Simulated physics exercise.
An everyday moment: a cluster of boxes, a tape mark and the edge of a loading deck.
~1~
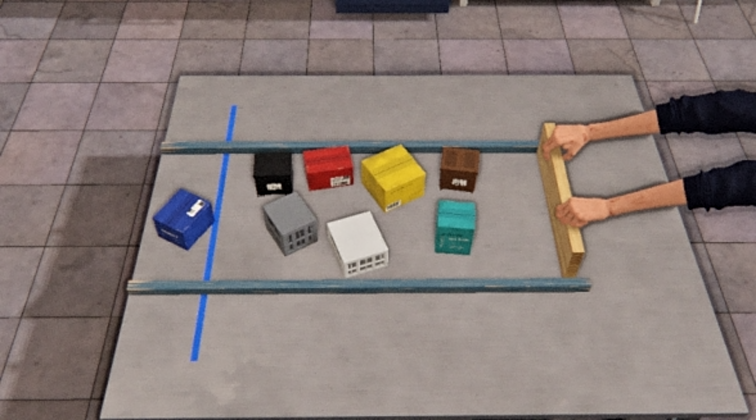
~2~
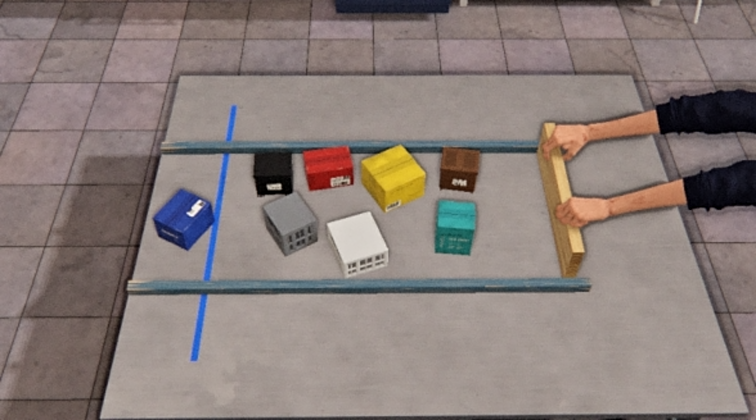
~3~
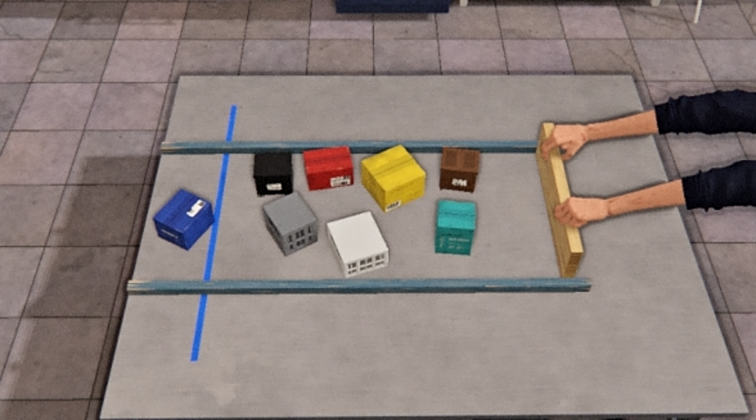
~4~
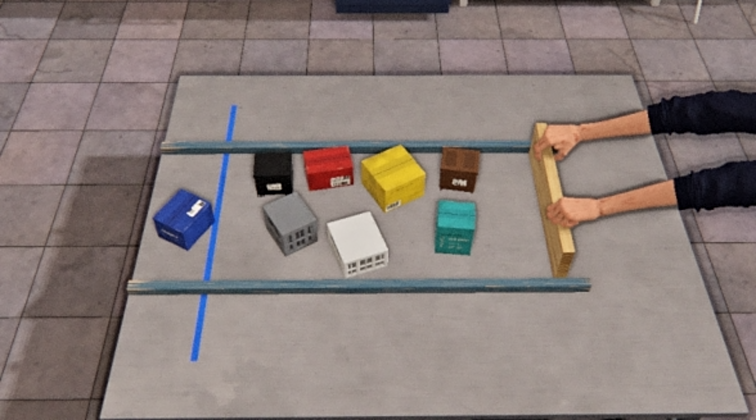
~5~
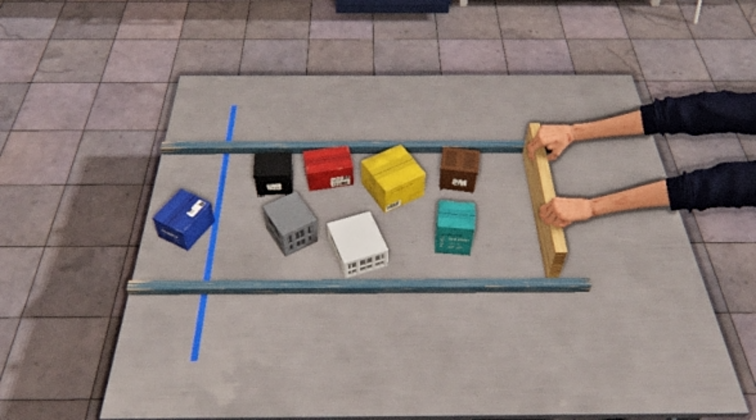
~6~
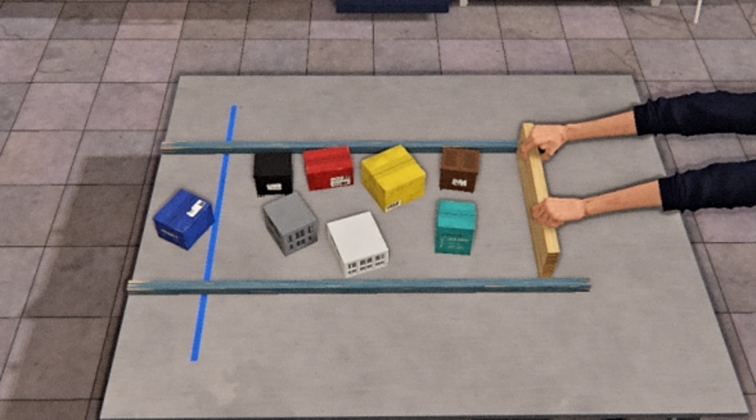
On a gray tabletop between two rails, a pair of hands held a wooden plank upright, then slid it slightly left toward eight colored boxes, which stayed still, the blue one beyond a strip of tape.
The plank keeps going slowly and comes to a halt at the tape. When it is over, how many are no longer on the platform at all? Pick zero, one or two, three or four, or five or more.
The answer is three or four.
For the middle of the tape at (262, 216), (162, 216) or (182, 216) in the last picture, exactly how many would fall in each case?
The counts come to 2, then 8, then 6.
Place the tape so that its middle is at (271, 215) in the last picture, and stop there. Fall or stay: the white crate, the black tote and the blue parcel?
Looking at each: The white crate remains on top, the black tote goes off, the blue parcel goes off.
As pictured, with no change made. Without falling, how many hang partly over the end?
The overhang total is 2.
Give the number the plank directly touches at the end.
At rest, 2 are in contact.
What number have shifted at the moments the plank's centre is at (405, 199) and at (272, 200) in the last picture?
6 and 8.
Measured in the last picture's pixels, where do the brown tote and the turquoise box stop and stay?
Final positions: Near (202, 173); near (191, 233).
Soon after, none off yet; blue parcel at rest near (184, 220); black tote moved a little near (254, 173); grey crate at rest near (291, 224).
By the end, the number that fall off is three or four; fallen, red parcel, grey crate, black tote and blue parcel.
